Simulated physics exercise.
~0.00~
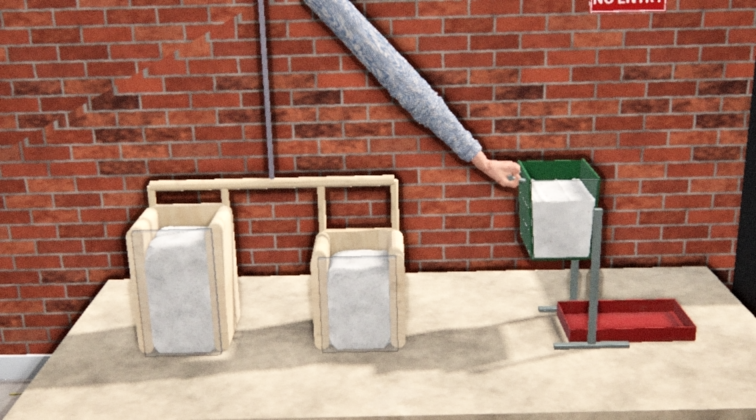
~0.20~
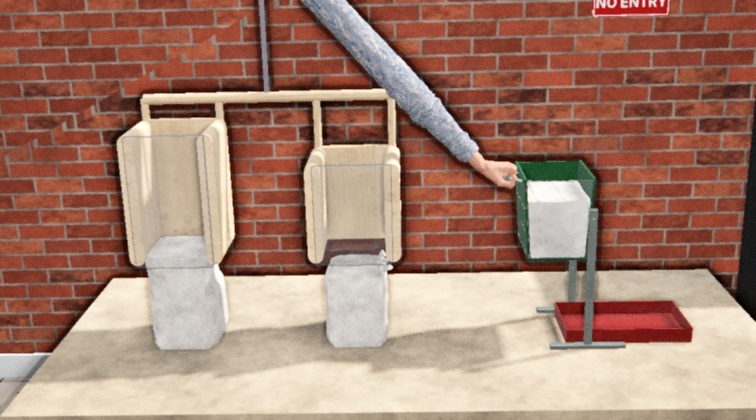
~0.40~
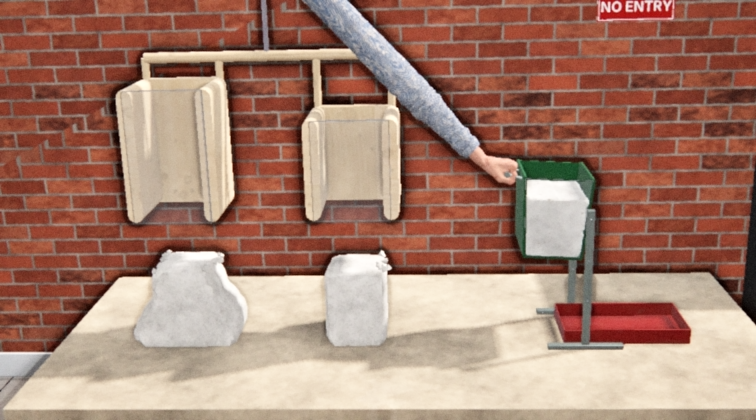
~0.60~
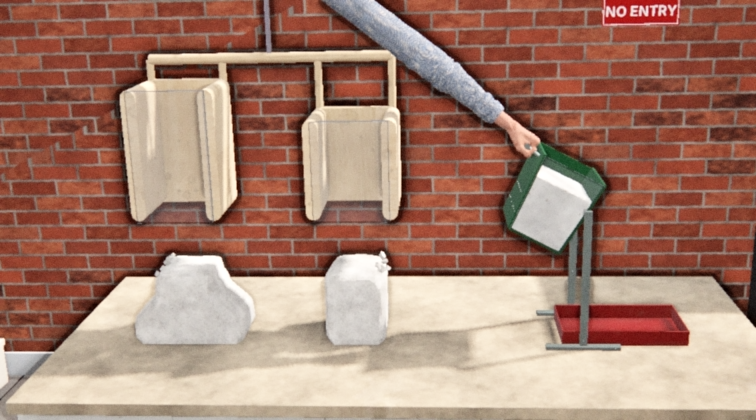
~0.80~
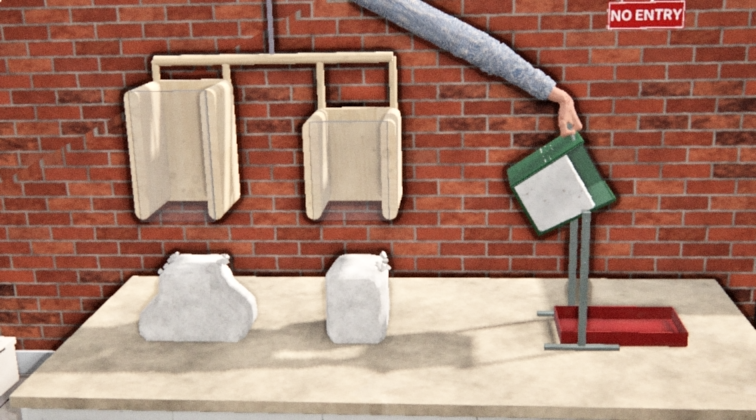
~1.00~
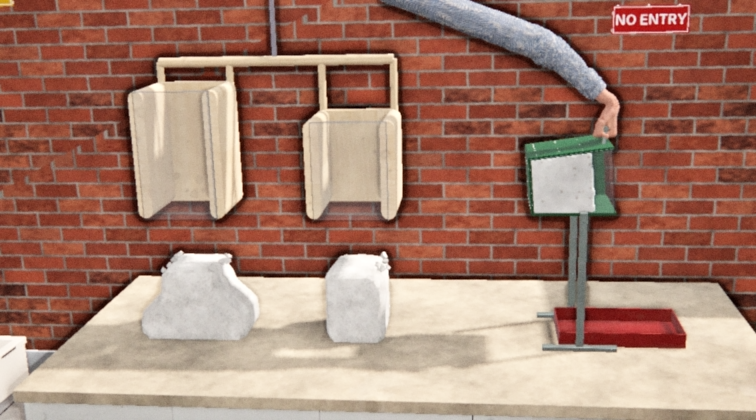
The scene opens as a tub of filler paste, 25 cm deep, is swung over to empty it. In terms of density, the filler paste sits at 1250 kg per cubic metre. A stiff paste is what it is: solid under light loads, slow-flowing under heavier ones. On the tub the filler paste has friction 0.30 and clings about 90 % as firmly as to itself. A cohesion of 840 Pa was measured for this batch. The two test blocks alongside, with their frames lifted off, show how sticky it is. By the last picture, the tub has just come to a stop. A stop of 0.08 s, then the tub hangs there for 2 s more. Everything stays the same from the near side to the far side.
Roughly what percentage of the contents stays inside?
Roughly 100 %.
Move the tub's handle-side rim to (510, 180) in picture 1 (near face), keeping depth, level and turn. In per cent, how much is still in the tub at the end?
Remaining in tub at end: Approx. 100 %.
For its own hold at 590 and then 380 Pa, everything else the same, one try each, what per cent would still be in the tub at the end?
100 %, then 85 %.
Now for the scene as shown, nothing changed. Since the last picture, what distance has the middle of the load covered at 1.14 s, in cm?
Some 0 cm.
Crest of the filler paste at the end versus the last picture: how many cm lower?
About 0 cm.
After 1.14 s, the tub is at 86 degrees and holds 100 %.
After 1.31 s, the tub is at 86 degrees and holds 100 %.
After 1.48 s, the tub is at 86 degrees and holds 100 %.
After 1.65 s, the tub is at 86 degrees and holds 100 %.
After 3.00 s, at the end, the tub is at 86 degrees and holds 100 %.
